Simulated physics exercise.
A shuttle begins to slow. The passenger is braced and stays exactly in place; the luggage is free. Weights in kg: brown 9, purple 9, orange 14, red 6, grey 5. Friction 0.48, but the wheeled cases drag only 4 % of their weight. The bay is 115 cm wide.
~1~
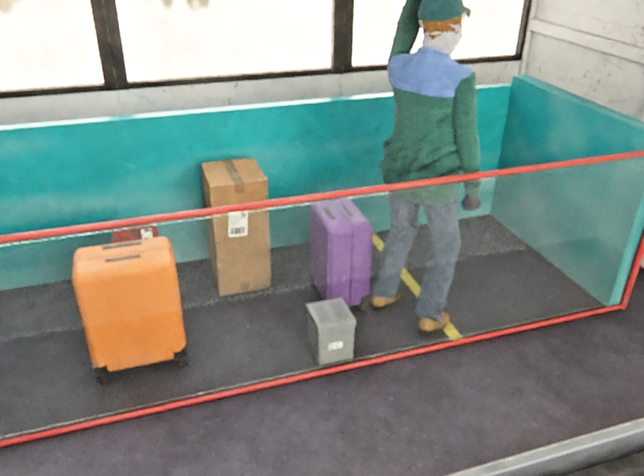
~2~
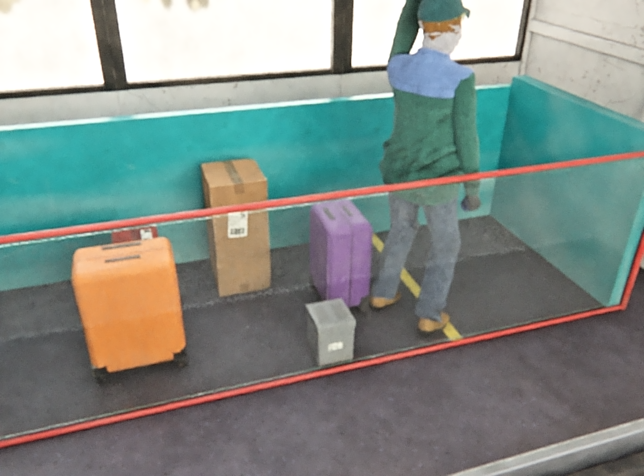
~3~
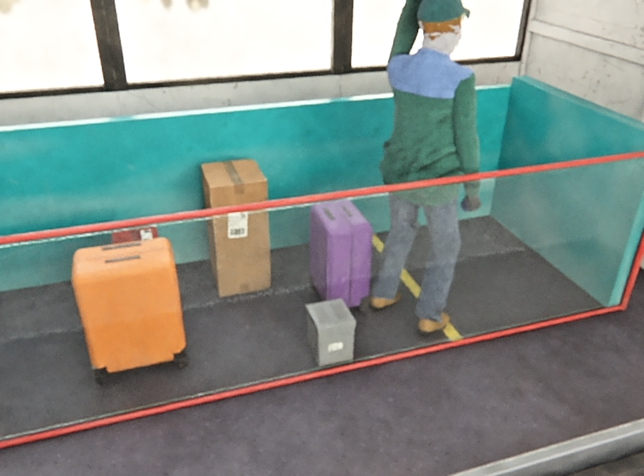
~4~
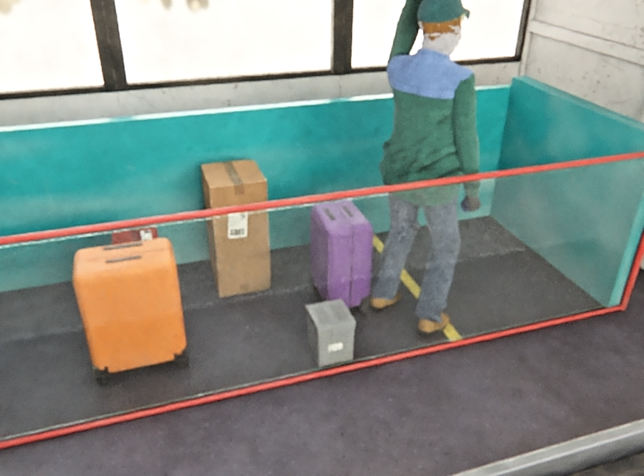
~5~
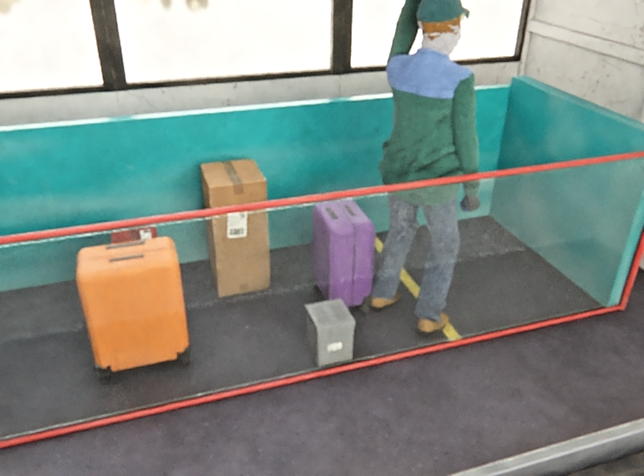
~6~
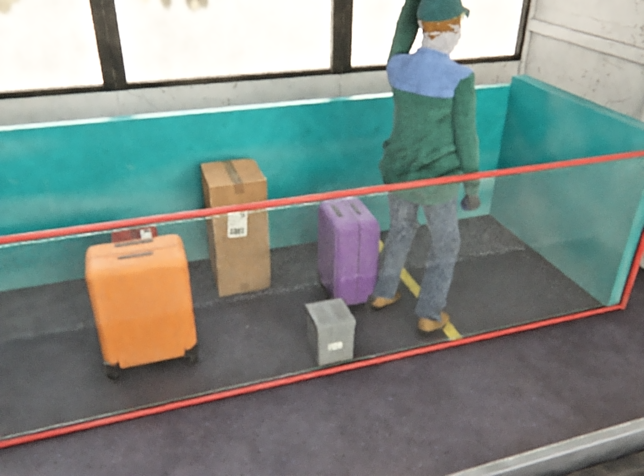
An orange wheeled case stands at the left of a shuttle's luggage bay, seen from above through a red-edged clear barrier. A tall brown item, a purple case and a small grey container sit to its right, beside a standing person in green and blue with one arm raised. The orange case, still at first, rolls slightly right while the purple one shifts a little rightward, the camera steady.
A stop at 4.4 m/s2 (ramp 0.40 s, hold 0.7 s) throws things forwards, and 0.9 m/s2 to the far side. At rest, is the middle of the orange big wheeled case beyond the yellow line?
This time the orange big wheeled case passes the yellow line.
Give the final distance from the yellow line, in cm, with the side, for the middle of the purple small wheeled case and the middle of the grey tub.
Purple small wheeled case 80 past, grey tub 60 short.
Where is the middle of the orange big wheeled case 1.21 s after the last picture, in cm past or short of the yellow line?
About 15 cm past it.
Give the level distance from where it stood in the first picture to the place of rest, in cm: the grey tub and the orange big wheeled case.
About: Grey tub 0, orange big wheeled case 220.
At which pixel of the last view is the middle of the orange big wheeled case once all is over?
Around (535, 227).
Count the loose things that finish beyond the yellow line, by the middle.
2 of them.
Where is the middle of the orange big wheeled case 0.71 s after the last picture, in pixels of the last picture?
Near (338, 233).
Then, 0.31 s after the last picture the orange big wheeled case is 109 cm short of the yellow line, tilted 0°, near (219, 285) in the last picture's view.
Then, 0.71 s after the last picture the orange big wheeled case is 38 cm short of the yellow line, tilted 0°, near (338, 233) in the last picture's view.
Then, 1.21 s after the last picture the orange big wheeled case is 15 cm past the yellow line, tilted 0°, near (418, 215) in the last picture's view.
At rest, brown tall bag stops short of the yellow line; purple small wheeled case crosses the yellow line; orange big wheeled case crosses the yellow line; red pack stops short of the yellow line; grey tub stops short of the yellow line.
